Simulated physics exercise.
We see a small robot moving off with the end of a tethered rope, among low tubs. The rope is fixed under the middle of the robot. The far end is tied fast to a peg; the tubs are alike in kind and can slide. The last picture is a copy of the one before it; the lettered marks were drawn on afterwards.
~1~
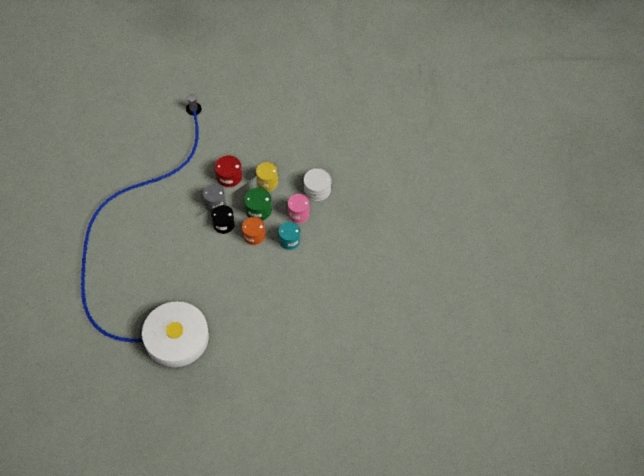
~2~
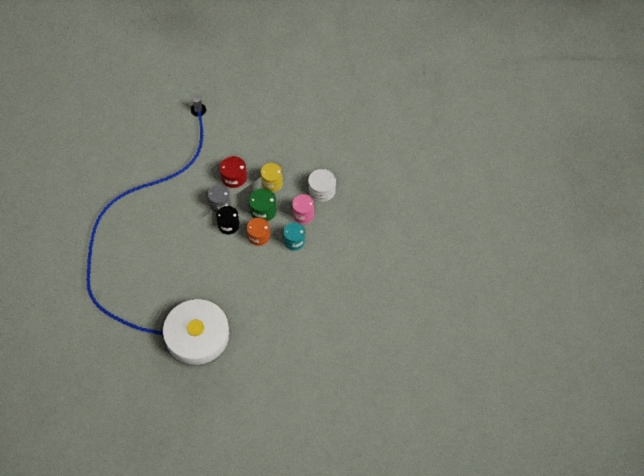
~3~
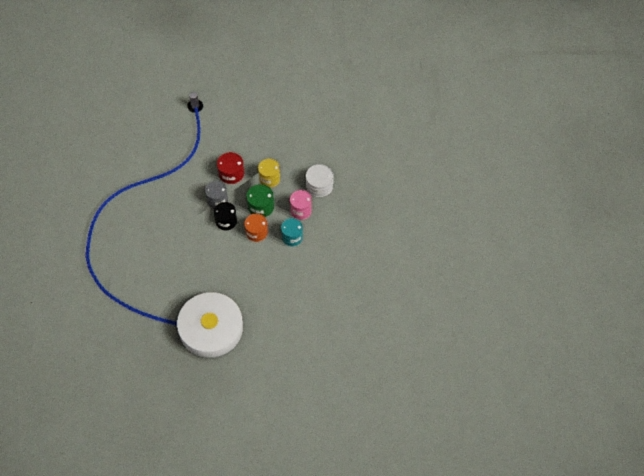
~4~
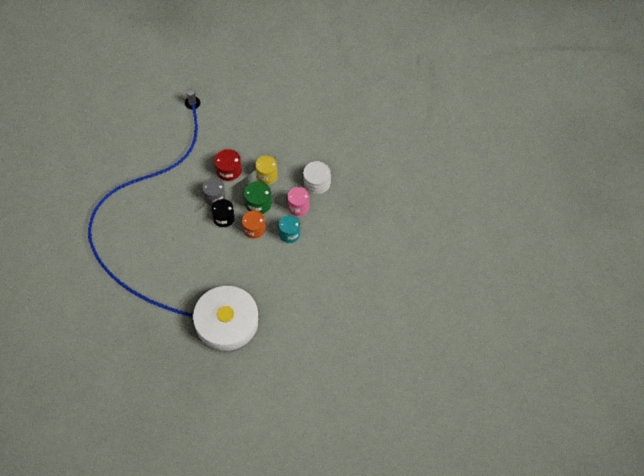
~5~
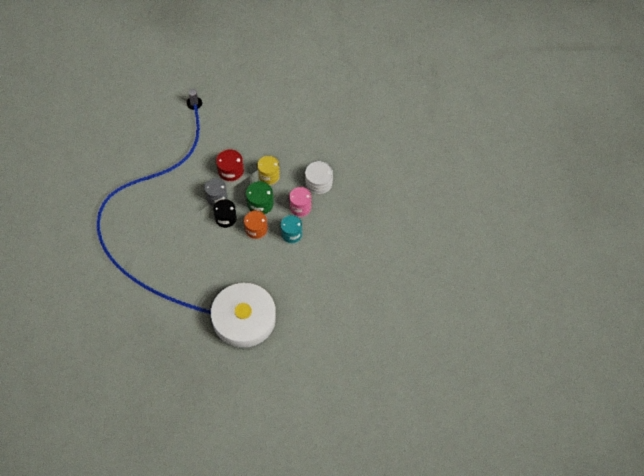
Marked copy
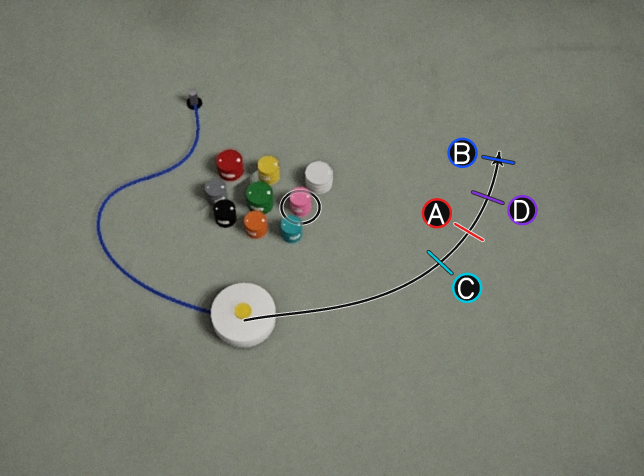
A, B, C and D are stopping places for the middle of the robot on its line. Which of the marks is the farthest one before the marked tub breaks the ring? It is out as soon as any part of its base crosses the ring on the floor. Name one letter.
As far as tick A.
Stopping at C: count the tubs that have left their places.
The count is none.
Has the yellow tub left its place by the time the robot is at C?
No.
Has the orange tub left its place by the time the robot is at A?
Yes.
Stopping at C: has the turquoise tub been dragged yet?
By then, no.
On the marked copy, A at (469, 232); B at (498, 160); C at (440, 263); D at (488, 198); the ring at (301, 207); the route from (245, 320) via (421, 276) to (499, 152).
With A. Early on, robot (335, 303); pink tub (300, 202).
Further on, robot (420, 273); pink tub (300, 202).
At the end, robot (470, 227); green tub (264, 195); pink tub (300, 202); orange tub (264, 217); black tub (241, 203); turquoise tub (294, 221); grey tub (234, 186); the pink tub is still in its ring.
As for the rest, B drags the ringed tub to (311, 168); C is safe but short; D drags the ringed tub to (304, 189).
